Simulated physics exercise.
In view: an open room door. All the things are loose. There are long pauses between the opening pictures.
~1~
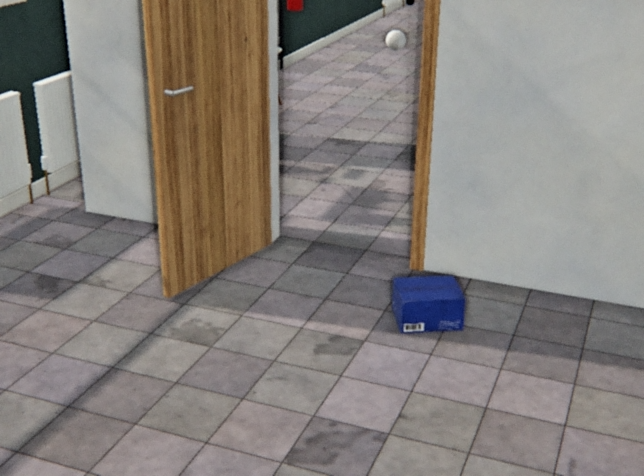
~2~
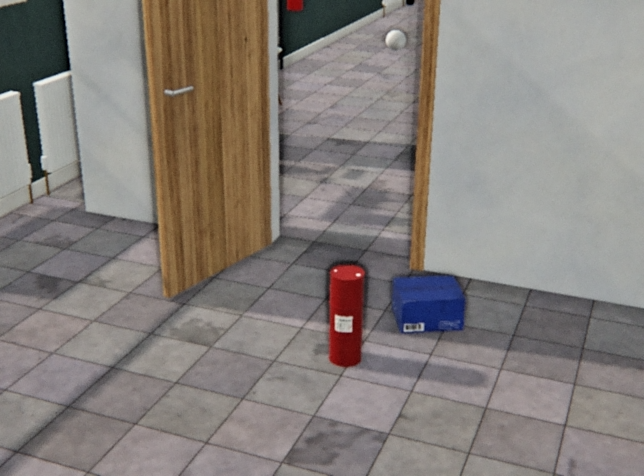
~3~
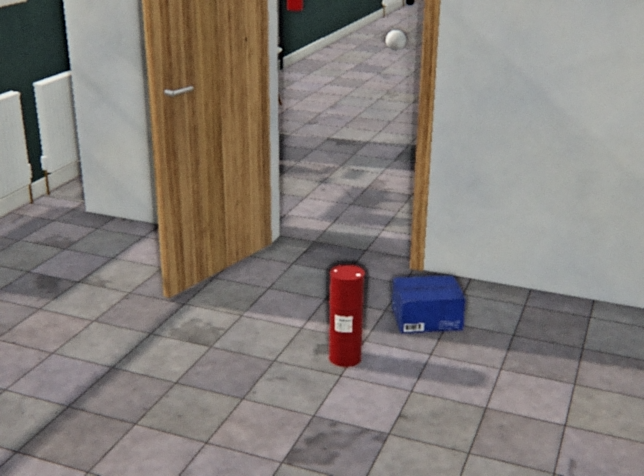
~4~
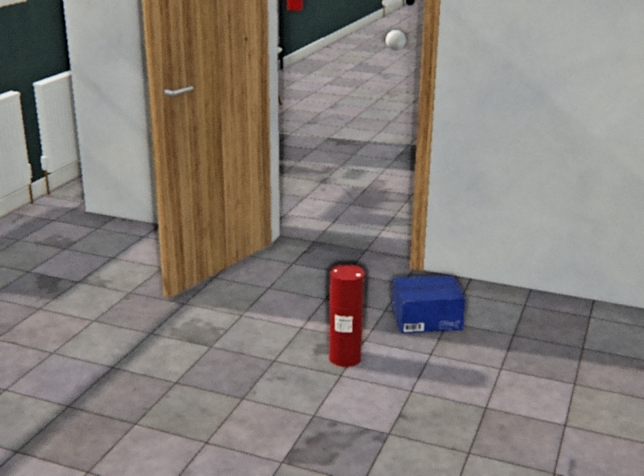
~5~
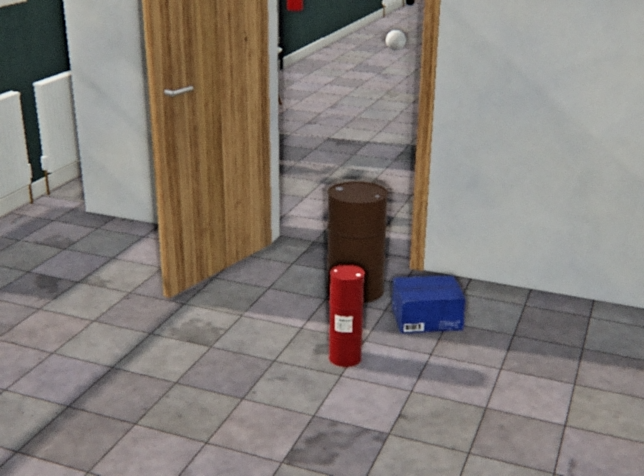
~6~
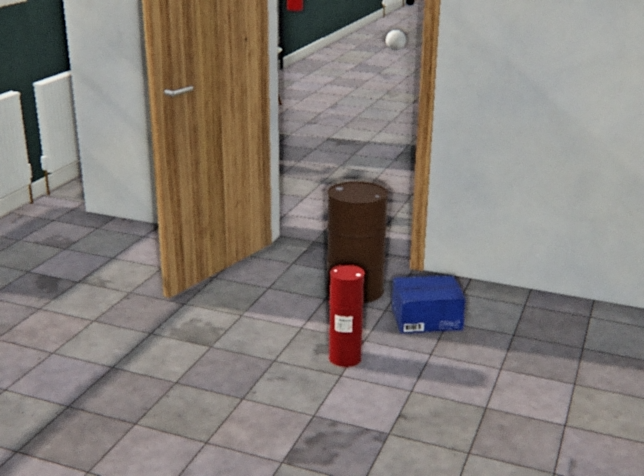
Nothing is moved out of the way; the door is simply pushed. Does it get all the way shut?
In the end the door stops short.
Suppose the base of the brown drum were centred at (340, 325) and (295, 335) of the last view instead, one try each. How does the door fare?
First, it reaches the frame; second, it reaches the frame.
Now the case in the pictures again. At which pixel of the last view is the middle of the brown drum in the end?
At about (364, 240).
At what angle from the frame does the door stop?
Some 40° open.
Then, 1.00 s on from there, door 79° open.
Then, 1.60 s on from there, door 54° open.
In the end, door 38° open; all 3 unmoved. At the end, from the last picture's camera, brown drum near (364, 240).
